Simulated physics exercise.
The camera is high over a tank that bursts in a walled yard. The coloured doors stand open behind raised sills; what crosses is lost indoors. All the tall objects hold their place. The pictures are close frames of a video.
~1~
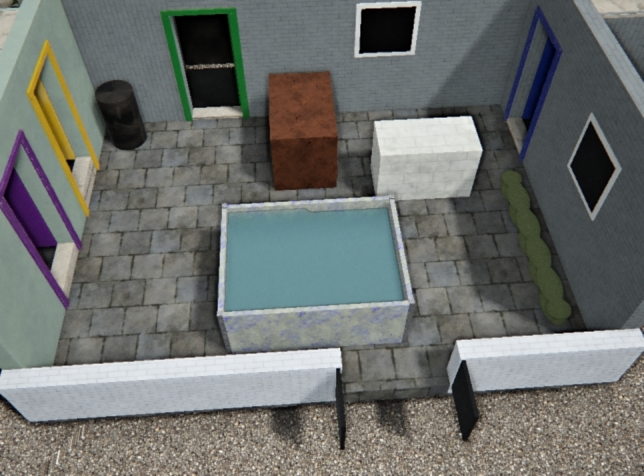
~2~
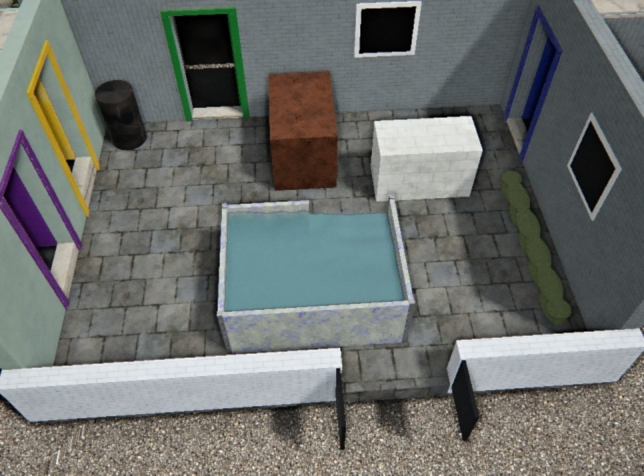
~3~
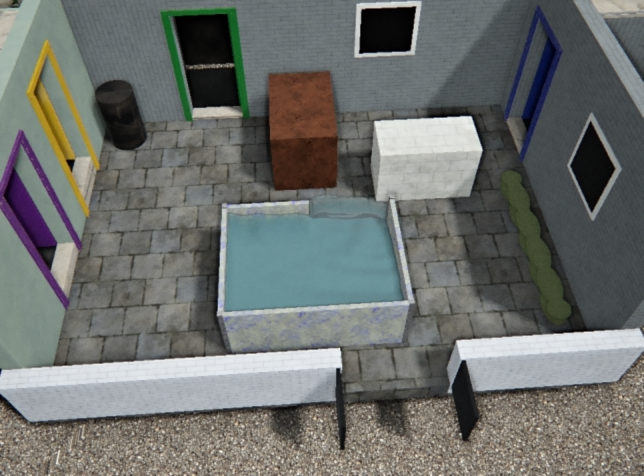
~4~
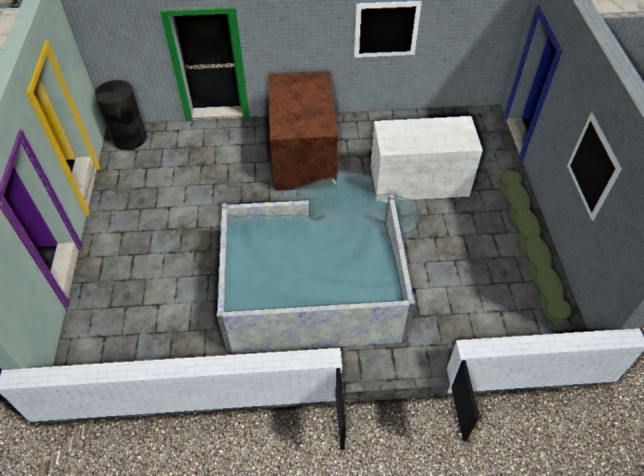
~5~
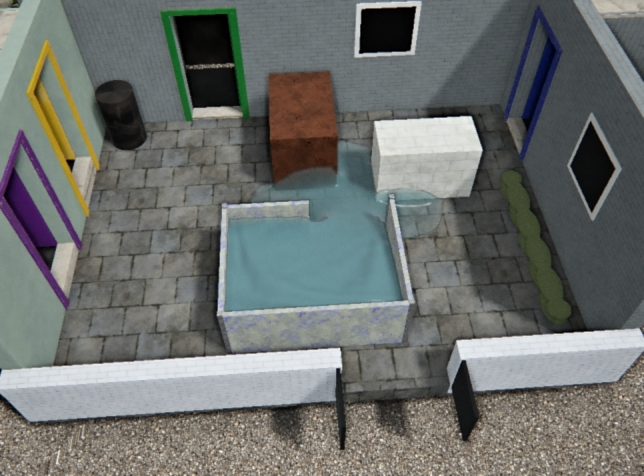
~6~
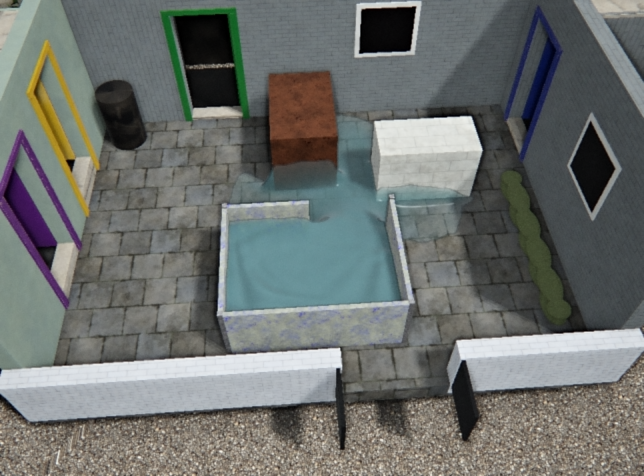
A rectangular tank of blue-green water stands in the middle of a grey-paved walled yard, seen from a fixed high viewpoint. Purple and yellow doorways line the left, a dark barrel, green doorway, rust-brown block and white block stand toward the back, and a blue doorway and green bushes are at right. Part of the tank's far wall disappears, and water pours through the gap, spreading back around both blocks.
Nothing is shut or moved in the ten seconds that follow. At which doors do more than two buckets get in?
One by one: The green door holds within the limit; the purple door holds within the limit; the yellow door holds within the limit; the blue door floods.
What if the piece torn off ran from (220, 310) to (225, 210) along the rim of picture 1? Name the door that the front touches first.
The purple one.
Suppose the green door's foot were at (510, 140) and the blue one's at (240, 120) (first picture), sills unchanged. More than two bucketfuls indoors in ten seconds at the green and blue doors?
One by one: The green one goes over; the blue one keeps below it.
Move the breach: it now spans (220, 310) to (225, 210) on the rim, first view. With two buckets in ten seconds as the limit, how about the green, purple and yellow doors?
In short: Green door passes that mark, purple door takes more, yellow door keeps below it.
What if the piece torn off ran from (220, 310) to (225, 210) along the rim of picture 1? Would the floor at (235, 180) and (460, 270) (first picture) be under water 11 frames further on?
In that order: Clear, dry.
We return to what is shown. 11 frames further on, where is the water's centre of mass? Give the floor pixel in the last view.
Around (331, 226).
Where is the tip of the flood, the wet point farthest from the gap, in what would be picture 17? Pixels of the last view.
At about (103, 147).
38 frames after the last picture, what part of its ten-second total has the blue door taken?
Near 85 in a hundred.
A moment on, water covers 30 % of the floor; the green door not reached, the purple door not reached, the yellow door not reached, the blue door not reached.
Next, water covers 60 % of the floor; the green door wet at the sill, nothing in, the purple door wet at the sill, nothing in, the yellow door wet at the sill, nothing in, the blue door under two buckets in.
Then, water covers 80 % of the floor; the green door wet at the sill, nothing in, the purple door wet at the sill, nothing in, the yellow door wet at the sill, nothing in, the blue door far over two buckets in.
Later, water covers 95 % of the floor; the green door under two buckets in, the purple door wet at the sill, nothing in, the yellow door wet at the sill, nothing in, the blue door far over two buckets in.
In the end, water covers 95 % of the floor; the green door under two buckets in, the purple door wet at the sill, nothing in, the yellow door wet at the sill, nothing in, the blue door far over two buckets in.
